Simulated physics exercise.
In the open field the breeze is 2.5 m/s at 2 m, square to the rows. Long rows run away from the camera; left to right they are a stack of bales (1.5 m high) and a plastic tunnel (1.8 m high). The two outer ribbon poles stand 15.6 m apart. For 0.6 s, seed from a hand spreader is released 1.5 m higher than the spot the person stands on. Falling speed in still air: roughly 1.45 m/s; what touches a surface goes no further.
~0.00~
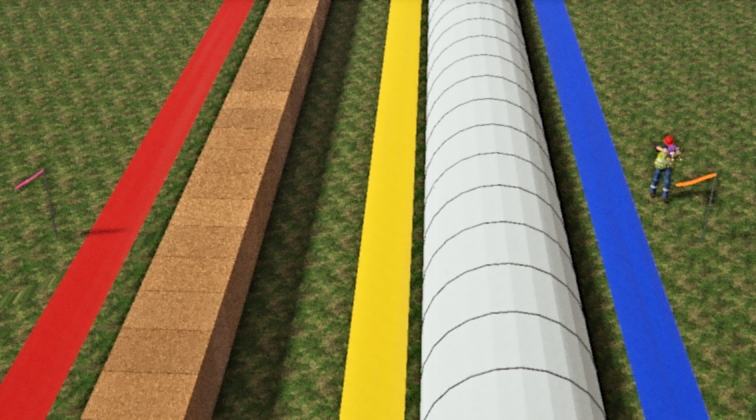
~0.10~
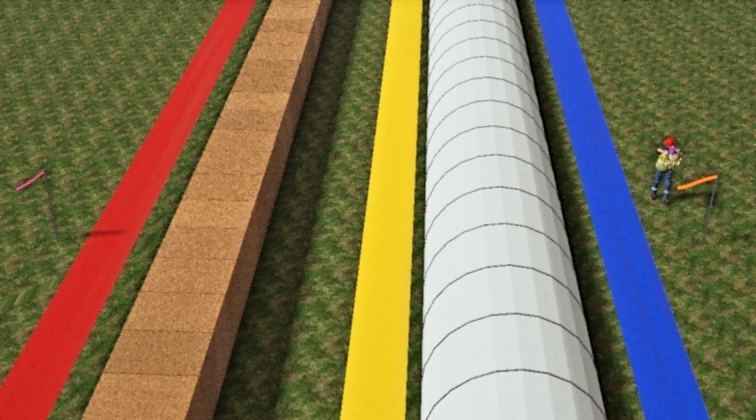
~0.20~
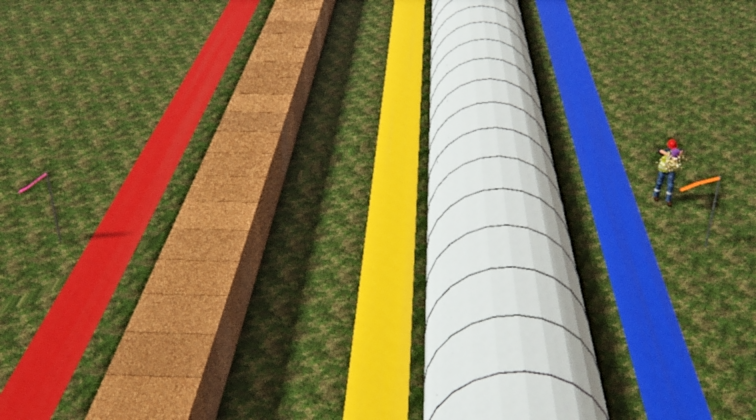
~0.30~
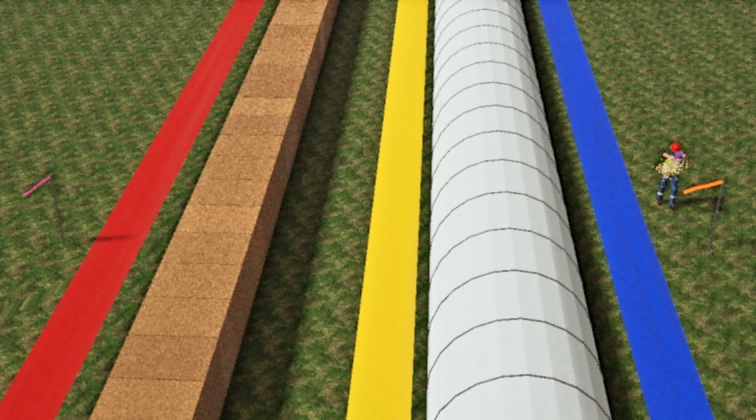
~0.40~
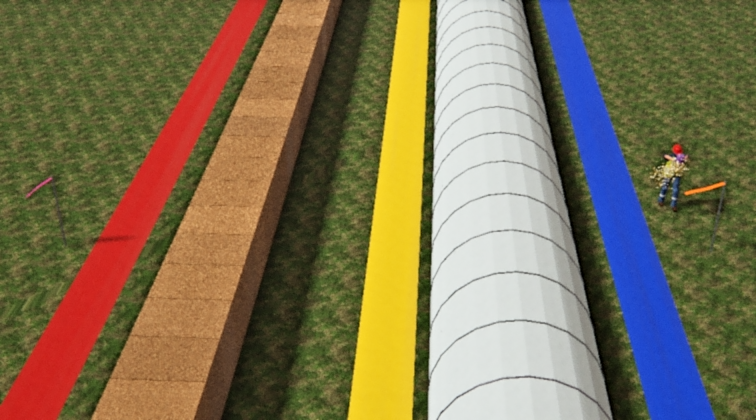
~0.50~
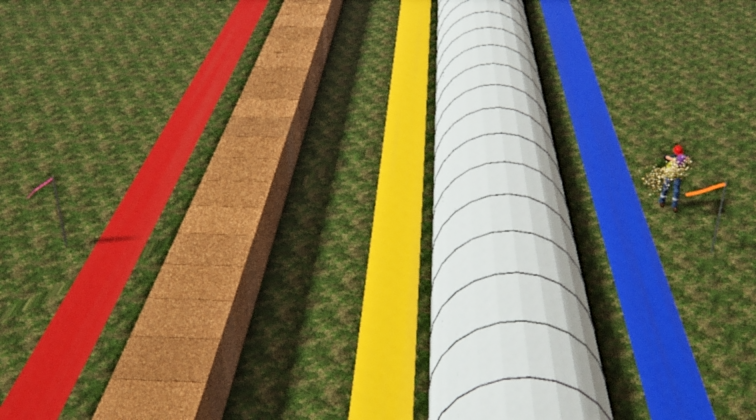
A person in a red hat releasing pale seed that spreads leftward beside a blue strip, bales and a white plastic tunnel.
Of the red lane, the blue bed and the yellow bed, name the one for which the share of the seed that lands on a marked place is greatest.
The biggest share falls on the blue one.
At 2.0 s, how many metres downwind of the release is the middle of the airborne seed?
About 2.0 m.
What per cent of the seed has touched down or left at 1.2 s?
About 15 %.
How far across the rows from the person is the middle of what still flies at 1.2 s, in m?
Roughly 1.0 m.
After 1.2 s, 14 % is no longer flying here, and 0 % lies on the yellow bed, 0 % on the red lane and 13 % on the blue bed; the middle of what still flies is 0.6 m above the low ground, near (629, 196).
After 2.0 s, 82 % is no longer flying here, and 0 % lies on the yellow bed, 0 % on the red lane and 73 % on the blue bed; the middle of what still flies is 0.4 m above the low ground, near (593, 202).
After 3.5 s, 100 % is no longer flying here, and 0 % lies on the yellow bed, 0 % on the red lane and 78 % on the blue bed.
After 8.0 s, 100 % is no longer flying here, and 0 % lies on the yellow bed, 0 % on the red lane and 78 % on the blue bed.
After 45.0 s, 100 % is no longer flying here, and 0 % lies on the yellow bed, 0 % on the red lane and 78 % on the blue bed.
